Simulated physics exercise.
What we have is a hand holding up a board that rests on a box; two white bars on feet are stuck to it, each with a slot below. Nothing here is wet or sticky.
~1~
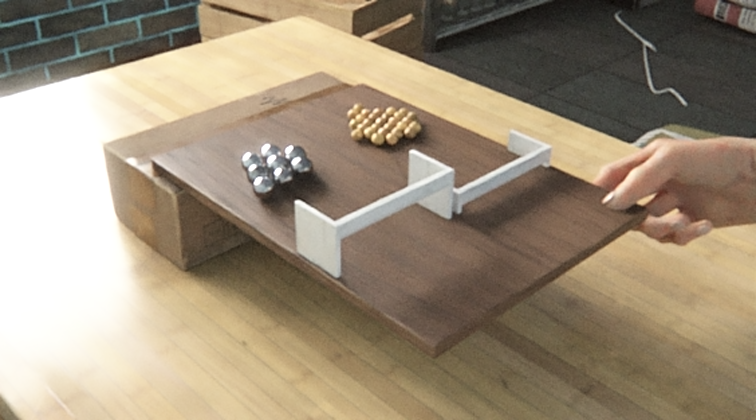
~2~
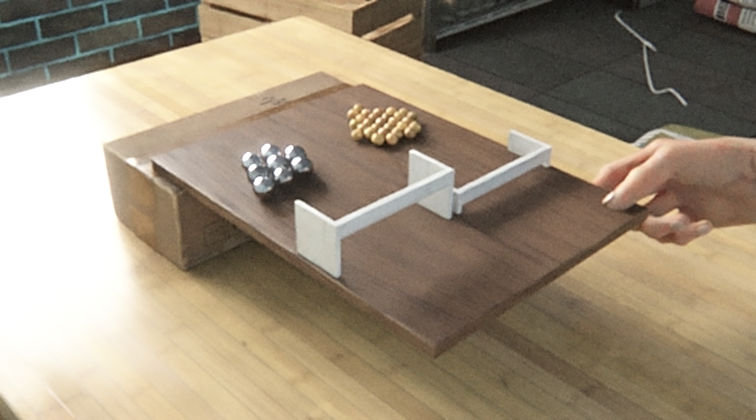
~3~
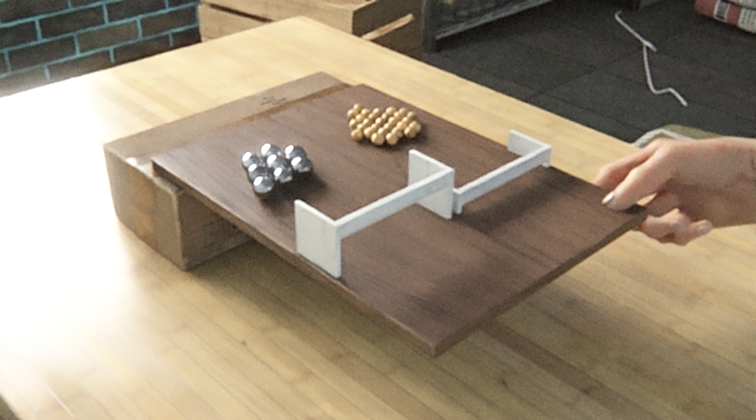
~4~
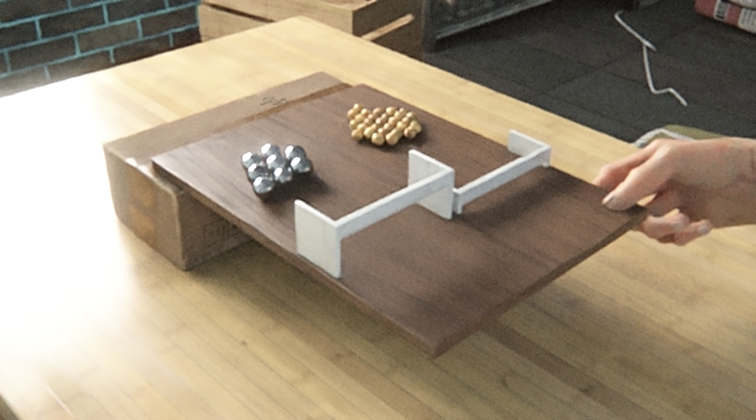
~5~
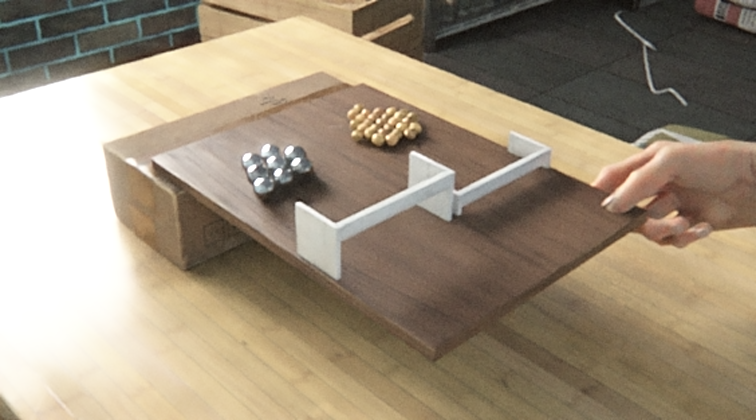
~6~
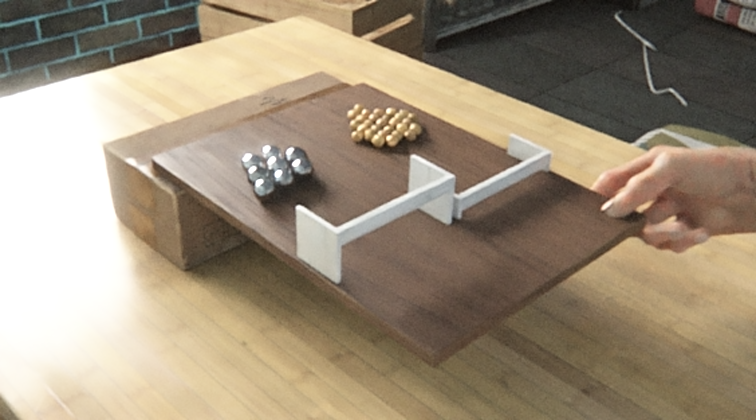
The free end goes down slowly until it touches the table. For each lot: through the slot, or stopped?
The front lot slips under its gate; the back lot is stopped by its gate.
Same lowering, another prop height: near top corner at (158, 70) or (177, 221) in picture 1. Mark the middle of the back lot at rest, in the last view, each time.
First near (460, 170), then near (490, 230).
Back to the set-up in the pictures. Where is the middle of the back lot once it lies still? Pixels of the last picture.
Near (487, 220).
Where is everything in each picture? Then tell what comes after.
The first picture shows held end of the board at (434, 340), level; box at (260, 160), about a quarter as high as the board is long; front lot at (277, 166), a few steel balls; back lot at (381, 124), some round wooden beads; front gate at (396, 203), its slot higher than a piece; back gate at (505, 174), its slot lower than a piece.
The second picture shows held end of the board at (434, 340), level; back lot at (381, 124).
The third picture shows held end of the board at (434, 340), level; front lot at (277, 166).
The fourth picture shows held end of the board at (433, 340), level; back lot at (381, 124).
The fifth picture shows held end of the board at (433, 343), level; front lot at (277, 167).
The sixth picture shows held end of the board at (433, 349), down by 1°; box at (260, 160); front lot at (278, 168), not moving; back lot at (382, 125), not moving; front gate at (397, 209); back gate at (505, 180).
Then, 0.30 s after the last picture, board sloping at 6°; front lot on its way down; back lot where it was.
Then, 0.67 s after the last picture, board sloping at 13°; front lot has reached its gate; back lot on its way down.
Then, 1.08 s after the last picture, board resting at 16°; front lot all past its gate; back lot has reached its gate.
At rest, board resting at 16°; front lot all past its gate; back lot gathered behind its gate.
